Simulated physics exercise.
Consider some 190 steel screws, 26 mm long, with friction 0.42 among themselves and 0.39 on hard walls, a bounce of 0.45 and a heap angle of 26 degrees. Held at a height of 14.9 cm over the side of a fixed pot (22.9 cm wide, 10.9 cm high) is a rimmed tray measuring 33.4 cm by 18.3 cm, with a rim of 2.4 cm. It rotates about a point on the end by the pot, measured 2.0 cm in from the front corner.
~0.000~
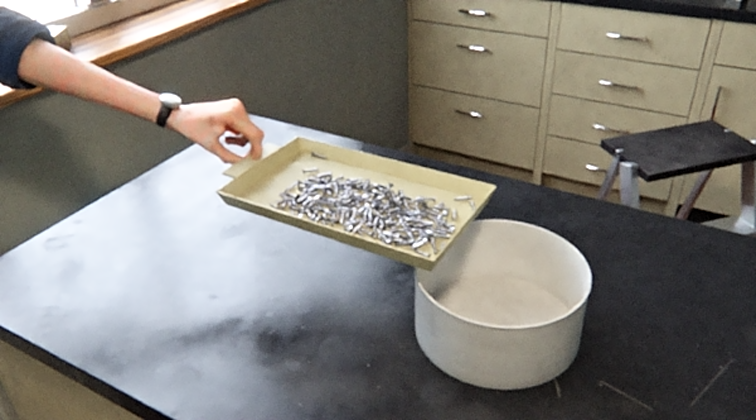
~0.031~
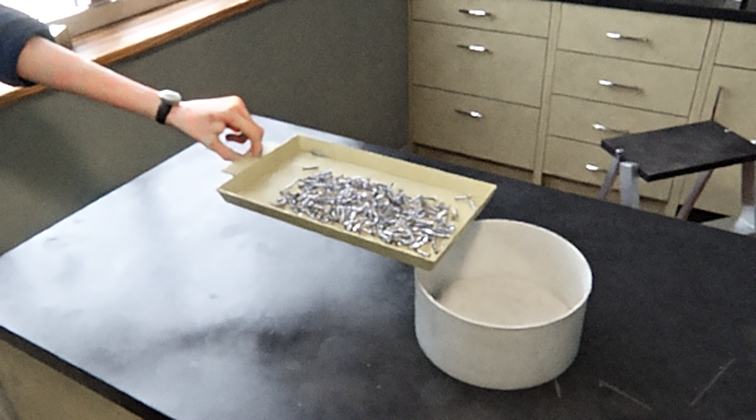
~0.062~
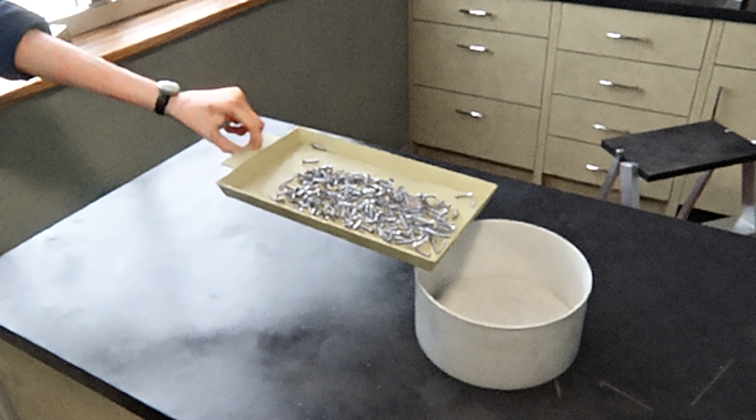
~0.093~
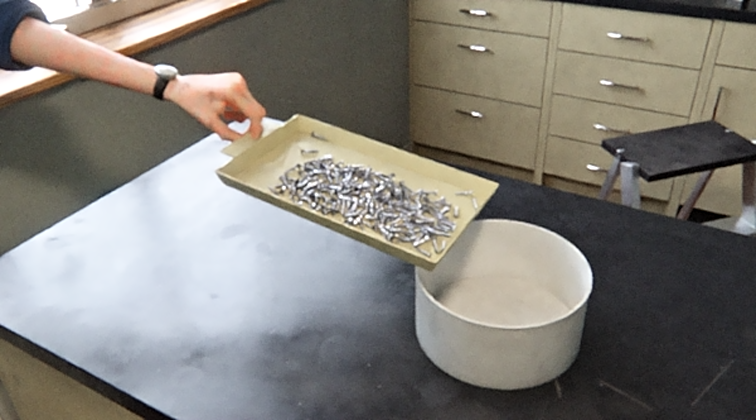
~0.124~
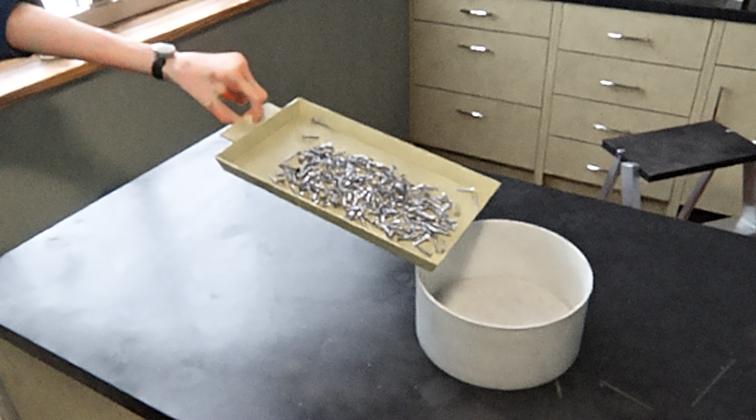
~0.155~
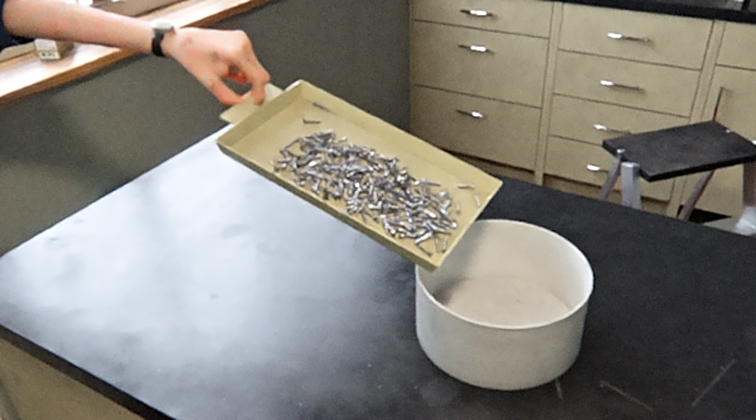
On a dark tabletop in a room with pale drawers, a hand holds a shallow yellowish tray of small metal pieces beside a round, whitish pot. The hand raises the tray's left end, slowly at first and then more steeply, while the pieces stay heaped inside and the pot remains still.
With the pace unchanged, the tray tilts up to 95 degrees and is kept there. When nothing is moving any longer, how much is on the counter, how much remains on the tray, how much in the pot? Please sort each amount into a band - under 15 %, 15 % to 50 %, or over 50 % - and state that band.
Counter: 15 % to 50 %; tray: Under 15 %; pot: Over 50 %.
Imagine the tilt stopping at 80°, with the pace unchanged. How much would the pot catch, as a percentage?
I'd say close to 75 percent.
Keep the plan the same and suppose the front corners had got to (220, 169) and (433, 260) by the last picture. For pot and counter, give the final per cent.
You'd end with pot at 10 and counter at 90.
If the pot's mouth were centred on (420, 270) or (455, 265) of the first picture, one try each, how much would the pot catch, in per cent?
Some 35 and 80 per cent.
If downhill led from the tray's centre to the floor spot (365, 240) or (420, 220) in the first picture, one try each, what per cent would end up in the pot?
First try: Around 5 percent; second try: Around 100 percent.
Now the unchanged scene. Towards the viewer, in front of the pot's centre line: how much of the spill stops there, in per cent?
About 100 percent of the spill.
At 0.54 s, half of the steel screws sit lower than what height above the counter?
Median height: Approx. 18 cm.
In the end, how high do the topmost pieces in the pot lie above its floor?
Some 3.0 cm.
Then, at 0.39 s, tilt 57 degrees; the tray holds 100 %, the pot 0 %.
After 0.54 s, tilt 82 degrees; the tray holds 95 %, the pot 0 %.
After 0.82 s, tilt 95 degrees; the tray holds 0 %, the pot 80 %.
In the end, at 1.7 s, counter 20 %, tray 0 %, pot 80 %.
